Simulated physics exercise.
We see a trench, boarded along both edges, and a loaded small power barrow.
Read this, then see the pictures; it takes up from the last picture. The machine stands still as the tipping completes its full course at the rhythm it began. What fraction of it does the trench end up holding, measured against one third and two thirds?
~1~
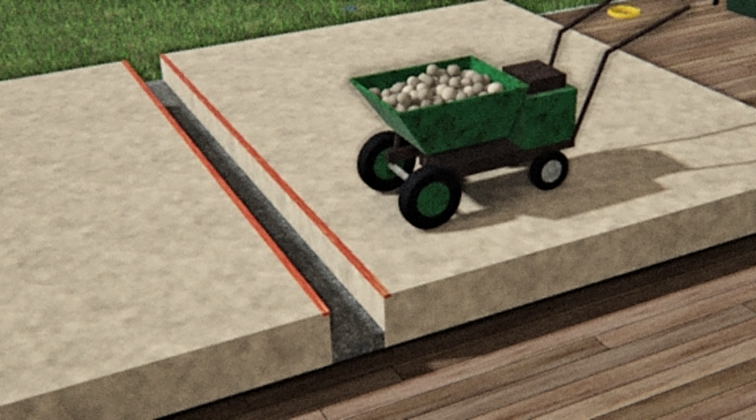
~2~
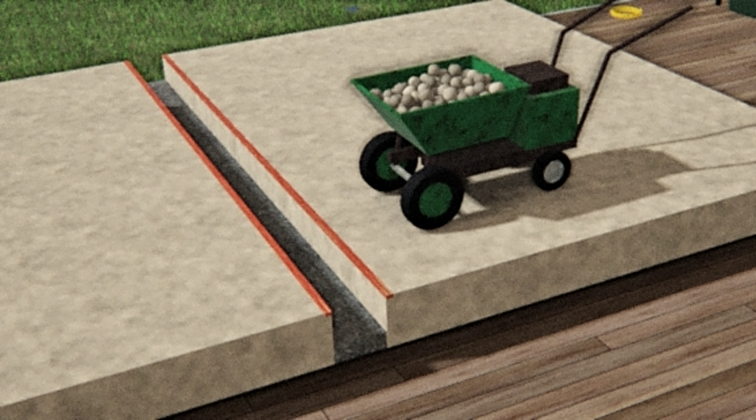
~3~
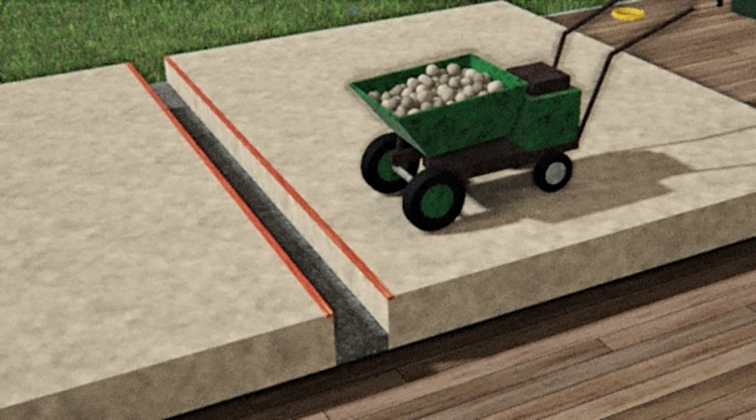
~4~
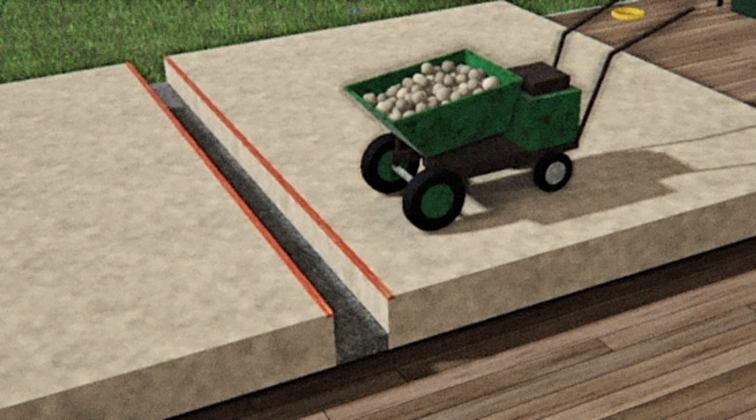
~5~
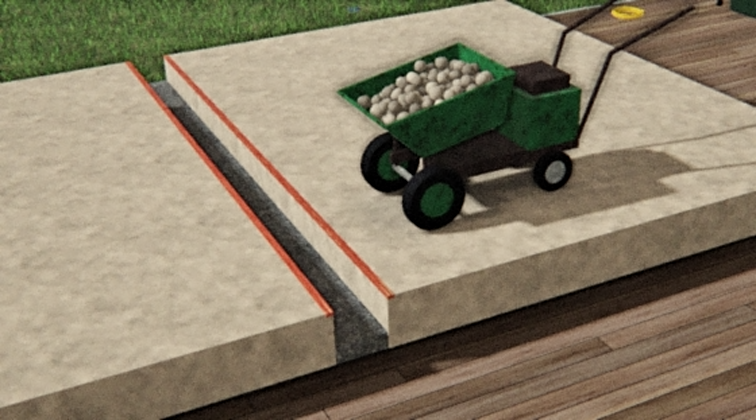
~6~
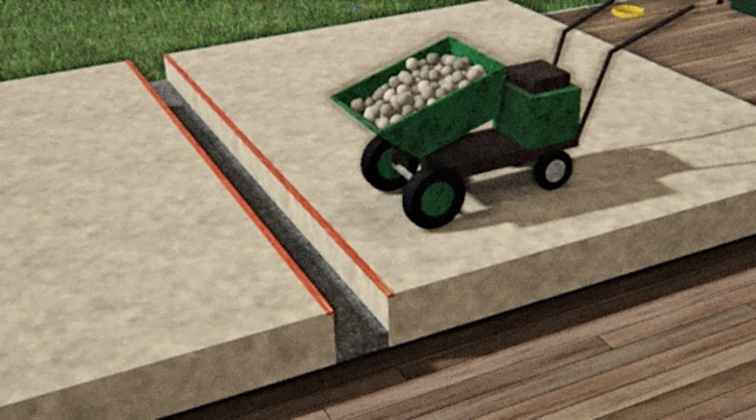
The trench holds more than two thirds of it.
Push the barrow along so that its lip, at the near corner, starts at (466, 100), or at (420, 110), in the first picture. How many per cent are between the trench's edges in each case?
Roughly 30 percent the first time, roughly 80 percent the second.
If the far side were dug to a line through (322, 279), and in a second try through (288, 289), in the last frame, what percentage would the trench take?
About 60 and 100 per cent.
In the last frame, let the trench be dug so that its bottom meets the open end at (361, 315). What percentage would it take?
Estimate: Approx. 50 per cent.
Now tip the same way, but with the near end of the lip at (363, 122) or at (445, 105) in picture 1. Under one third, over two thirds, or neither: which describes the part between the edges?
In the first case less than a third, in the second case in the middle band.
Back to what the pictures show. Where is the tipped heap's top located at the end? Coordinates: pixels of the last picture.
Roughly at (301, 226).
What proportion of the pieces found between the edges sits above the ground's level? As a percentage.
I'd put it near 15 in a hundred.
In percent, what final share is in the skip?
Close to 0 in a hundred.
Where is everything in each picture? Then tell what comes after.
In the first frame, lip of the skip near (399, 114), level; top of the load near (443, 91), river pebbles; first edge of the trench near (362, 267); far edge near (303, 284), the trench over half as wide as the skip, and about half as deep as wide.
In the second frame, lip of the skip near (400, 116), level; top of the load near (445, 91).
In the third frame, lip of the skip near (398, 119), tipped barely; top of the load near (455, 83).
In the fourth frame, lip of the skip near (392, 123), tipped a little; top of the load near (450, 81).
In the fifth frame, lip of the skip near (385, 128), tipped a little; top of the load near (455, 77).
In the sixth frame, lip of the skip near (378, 133), tipped clearly; top of the load near (447, 72); first edge of the trench near (366, 267); far edge near (307, 283).
Shortly afterwards, skip tipped steeply; the whole lot in the skip.
Next, skip tipped right over; the bulk in the skip; a little in or heaped over the trench; a little falling.
Some moments later, skip tipped right over; near a quarter in the skip; near two thirds in or heaped over the trench; a little beyond it.
In the end, skip tipped right over; the bulk in or heaped over the trench; a little beyond it.
